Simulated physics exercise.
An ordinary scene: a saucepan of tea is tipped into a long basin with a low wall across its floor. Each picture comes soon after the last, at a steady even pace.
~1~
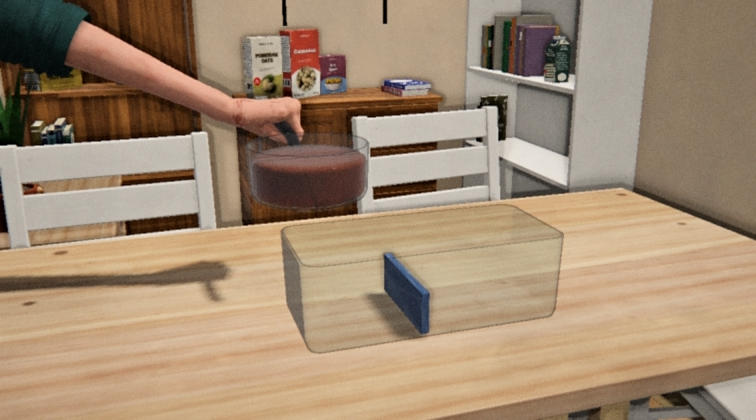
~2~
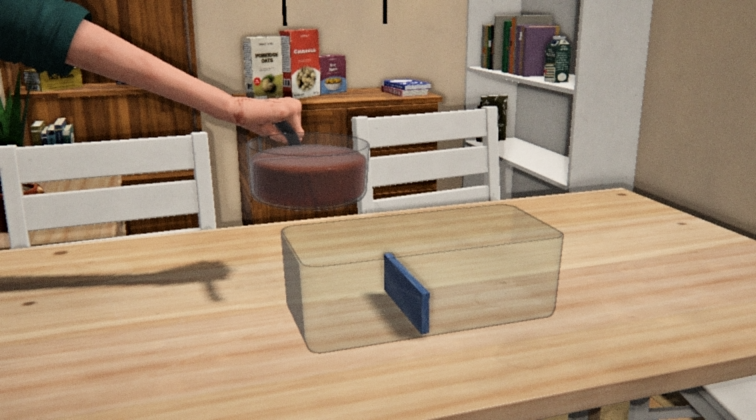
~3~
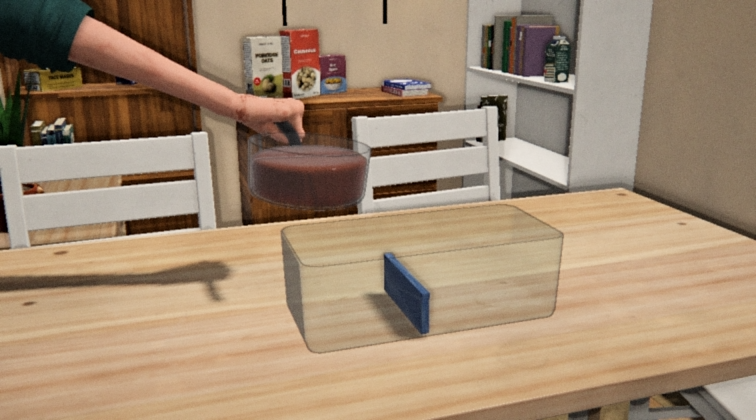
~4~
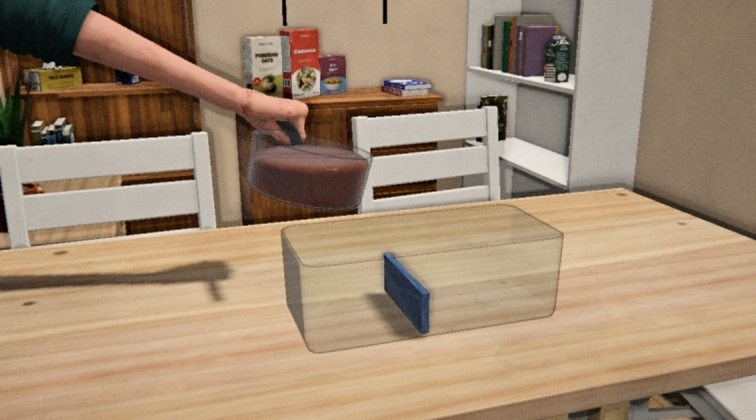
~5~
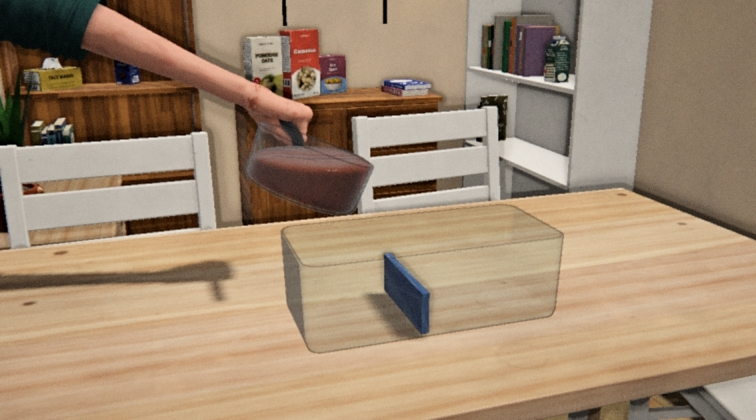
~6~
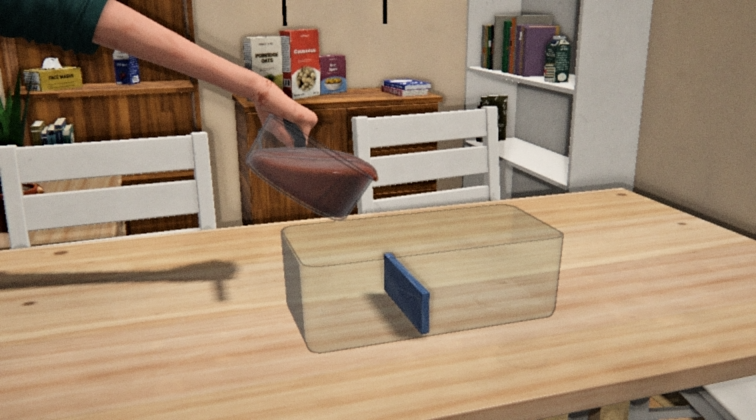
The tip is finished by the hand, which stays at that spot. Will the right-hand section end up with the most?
No - the fullest part is on the left.
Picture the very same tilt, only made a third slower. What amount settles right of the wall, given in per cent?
I'd estimate about 35 percent ends up there.
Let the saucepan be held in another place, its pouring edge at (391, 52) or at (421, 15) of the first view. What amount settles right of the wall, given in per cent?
Start one gives some 75 %, start two some 90 %.
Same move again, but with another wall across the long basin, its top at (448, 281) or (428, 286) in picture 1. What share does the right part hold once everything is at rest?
It would come to roughly 20 per cent the first time and roughly 15 per cent the second.
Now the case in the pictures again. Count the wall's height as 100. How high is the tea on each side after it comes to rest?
Levels: Left around 40 per cent, right around 10 per cent.
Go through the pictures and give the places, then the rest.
The first frame shows tilt 0°; pouring edge (365, 141); surface from (250, 161) to (362, 152); the long basin's rim runs from (291, 248) to (537, 220); the wall's top is at (405, 273).
The second frame shows tilt 2°; pouring edge (366, 143); surface from (250, 160) to (363, 153).
The third frame shows tilt 6°; pouring edge (367, 147); surface from (251, 159) to (364, 154).
The fourth frame shows tilt 13°; pouring edge (369, 155); surface from (252, 158) to (366, 156).
The fifth frame shows tilt 23°; pouring edge (370, 165); surface from (251, 157) to (369, 158).
The sixth frame shows tilt 34°; pouring edge (368, 177); surface from (249, 155) to (362, 166); 5 per cent is over the edge.
A moment on, the tilt is 99° and 17 per cent is still to pour, 41 is left of the wall and 18 right of it.
Next, the tilt is 111° and 3 per cent is still to pour, 71 is left of the wall and 20 right of it.
Then the tilt is 111° and 0 per cent is still to pour, 76 is left of the wall and 22 right of it.
Later the tilt is 111° and 0 per cent is still to pour, 76 is left of the wall and 23 right of it.
Finally, 76 per cent lies left of the wall, 23 right of it and 2 outside.
